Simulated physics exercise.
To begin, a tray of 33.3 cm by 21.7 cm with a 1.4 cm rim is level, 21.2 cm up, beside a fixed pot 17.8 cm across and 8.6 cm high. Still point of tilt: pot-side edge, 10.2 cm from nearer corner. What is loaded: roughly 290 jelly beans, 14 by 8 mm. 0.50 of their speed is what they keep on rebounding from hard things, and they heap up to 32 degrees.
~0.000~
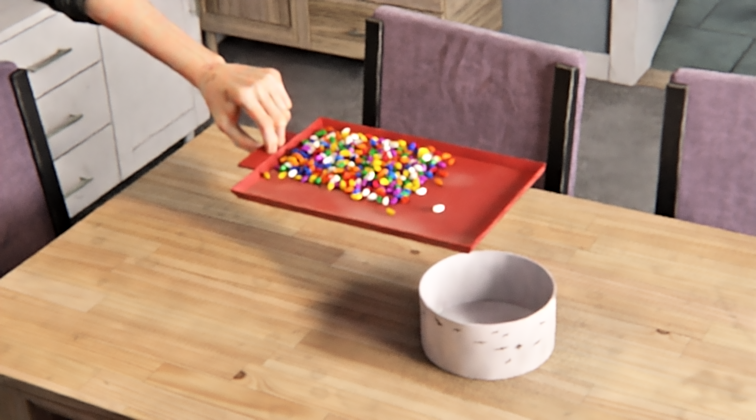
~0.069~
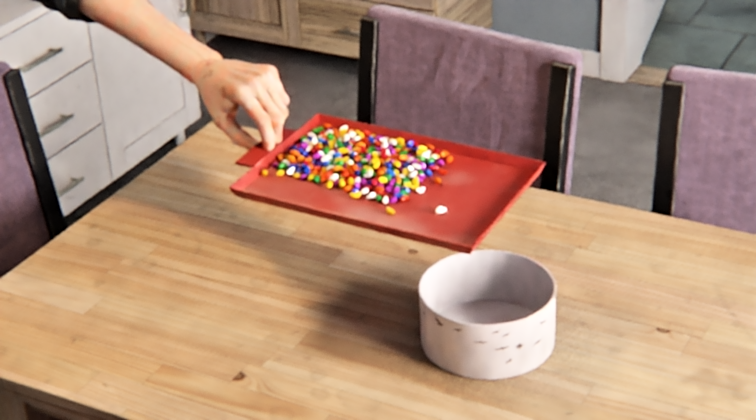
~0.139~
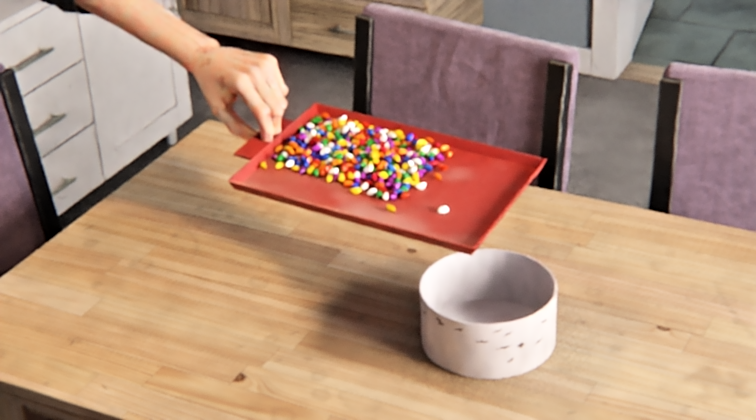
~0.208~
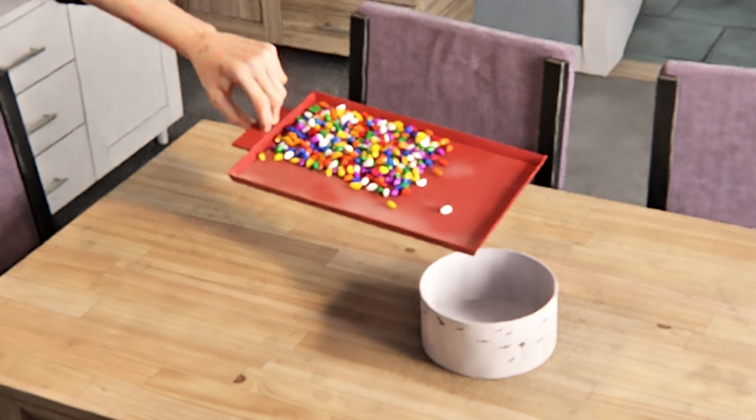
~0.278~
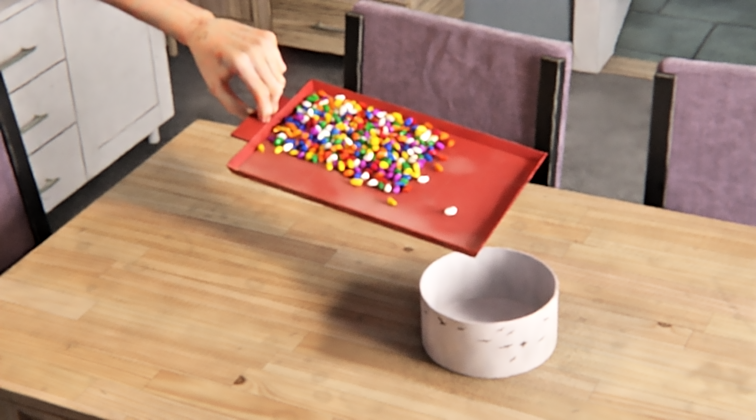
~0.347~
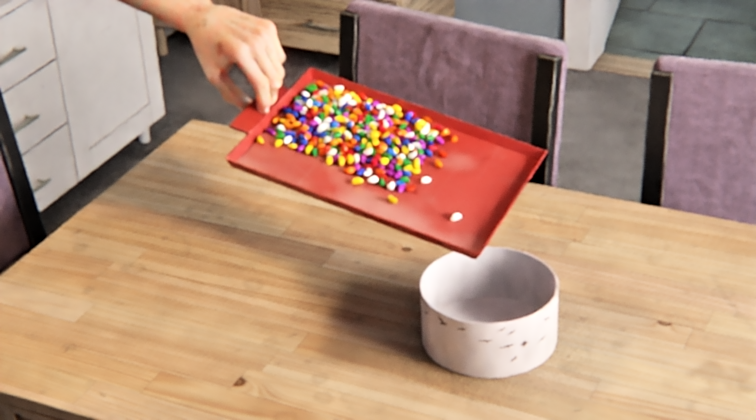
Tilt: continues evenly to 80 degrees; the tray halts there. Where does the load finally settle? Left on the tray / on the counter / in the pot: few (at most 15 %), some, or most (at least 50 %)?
Left on the tray: Few; counter: Most; pot: Few.
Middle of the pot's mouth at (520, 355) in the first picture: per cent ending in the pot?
95 %.
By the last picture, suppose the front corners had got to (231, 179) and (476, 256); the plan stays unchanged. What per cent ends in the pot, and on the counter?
Final per cent - pot 5, counter 95.
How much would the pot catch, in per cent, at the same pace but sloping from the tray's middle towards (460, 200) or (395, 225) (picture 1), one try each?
The share comes to roughly 25 in a hundred, then roughly 5 in a hundred.
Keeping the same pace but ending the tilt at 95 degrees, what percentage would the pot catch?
5 %.
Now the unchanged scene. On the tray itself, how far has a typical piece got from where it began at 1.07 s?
Displacement on the tray: About 22 cm.
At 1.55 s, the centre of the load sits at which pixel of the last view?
(512, 396) or thereabouts.
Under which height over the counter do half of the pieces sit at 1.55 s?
About 0 cm.
Then, at 1.07 s, tilt 44 degrees; the tray holds 85 %, the pot 0 %.
Then, at 1.55 s, tilt 65 degrees; the tray holds 25 %, the pot 0 %.
Then, at 2.10 s, tilt 80 degrees; the tray holds 0 %, the pot 5 %.
By 3.1 s all is still; tray 0 %, counter 95 %, pot 5 %.
